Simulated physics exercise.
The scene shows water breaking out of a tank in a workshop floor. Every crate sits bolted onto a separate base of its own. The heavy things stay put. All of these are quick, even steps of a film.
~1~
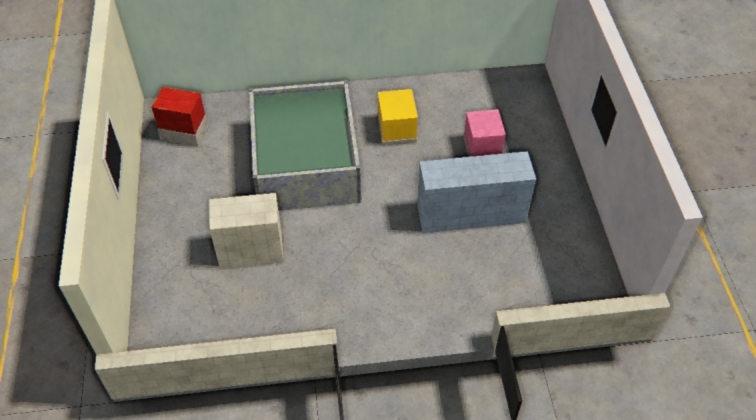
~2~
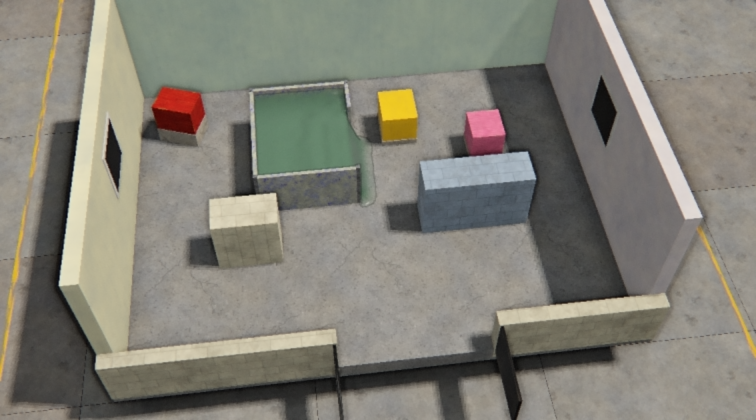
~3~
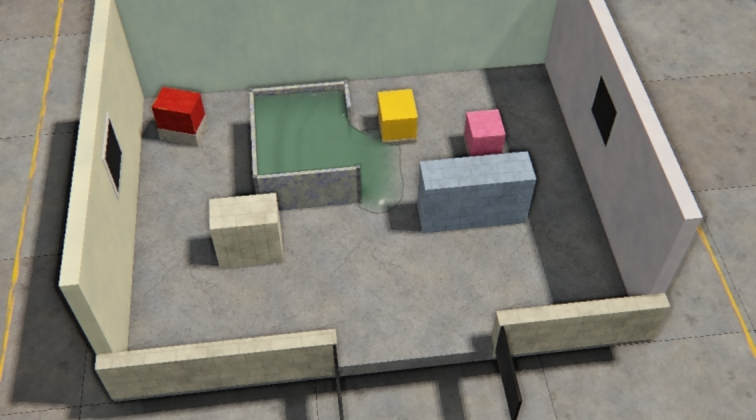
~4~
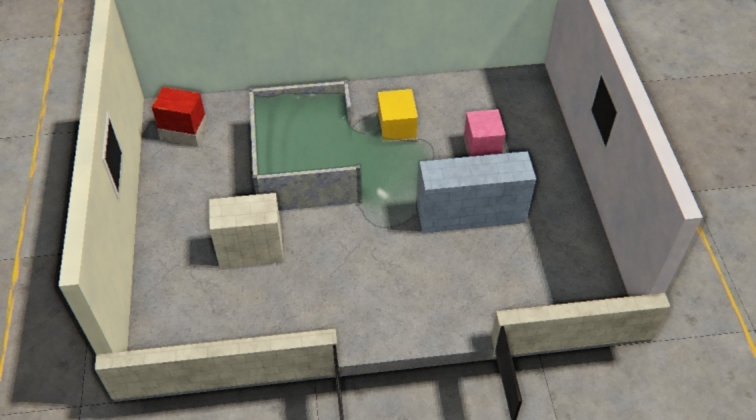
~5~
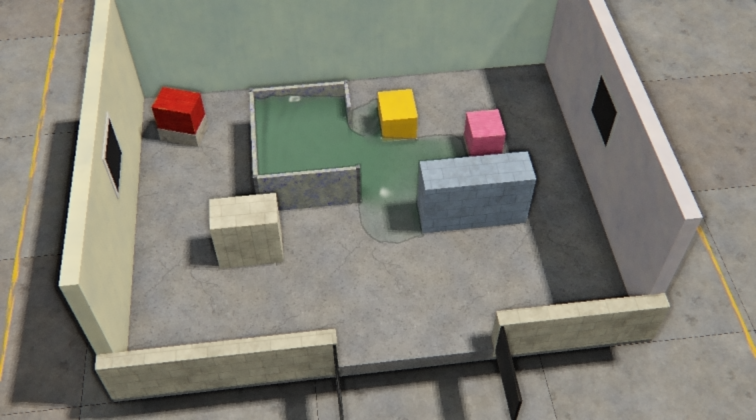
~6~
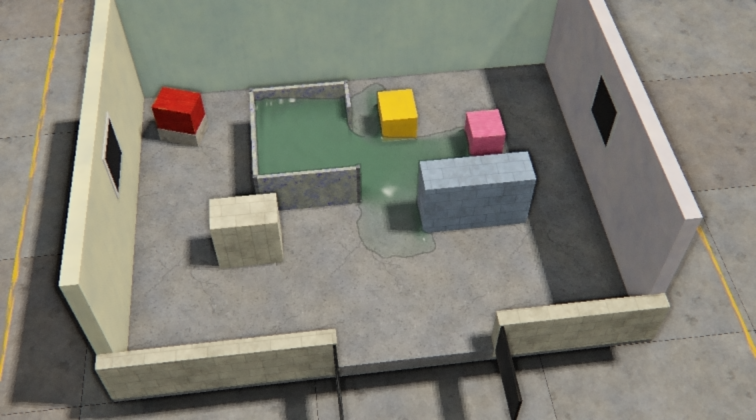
Green-tinted water sits still in a walled tank among colored blocks, then breaks out through a gap in the tank's right side. It spreads across the gray floor toward the yellow block and the blue-gray block, then runs between them to the pink block while also widening toward the viewer.
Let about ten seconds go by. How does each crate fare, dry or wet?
As I see it, the yellow crate meets the water. The pink crate meets the water. The red crate avoids the water.
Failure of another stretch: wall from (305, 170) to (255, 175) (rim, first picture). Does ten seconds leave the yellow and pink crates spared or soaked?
Log: Yellow crate stays clear; pink crate stays clear.
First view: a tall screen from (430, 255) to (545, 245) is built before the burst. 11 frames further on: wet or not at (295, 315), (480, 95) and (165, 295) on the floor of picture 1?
Outcome by spot, in order - unwatered, watered, unwatered.
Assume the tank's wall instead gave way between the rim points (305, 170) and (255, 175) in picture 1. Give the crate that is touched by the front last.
Last comes the crate marked pink.
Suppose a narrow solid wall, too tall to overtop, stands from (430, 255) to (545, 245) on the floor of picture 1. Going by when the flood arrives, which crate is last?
Looks like the red-painted one.
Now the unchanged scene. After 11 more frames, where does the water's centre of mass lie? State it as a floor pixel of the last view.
Centre: Close to (411, 165).
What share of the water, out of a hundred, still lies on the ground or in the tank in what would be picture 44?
94 %.
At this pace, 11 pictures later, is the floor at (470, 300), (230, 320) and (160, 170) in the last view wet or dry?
Taking the three spots one by one, I'd call them drenched, clear and clear.
A moment on, water covers 30 % of the floor; the yellow crate water round its plinth, the pink crate water round its plinth, the red crate not reached.
Next, water covers 50 % of the floor; the yellow crate water round its plinth, the pink crate water round its plinth, the red crate not reached.
Then, water covers 60 % of the floor; the yellow crate water round its plinth, the pink crate water round its plinth, the red crate water round its plinth.
Later, water covers 70 % of the floor; the yellow crate water round its plinth, the pink crate water round its plinth, the red crate water round its plinth.
In the end, water covers 100 % of the floor; the yellow crate was topped, the pink crate was topped, the red crate stayed above the water.
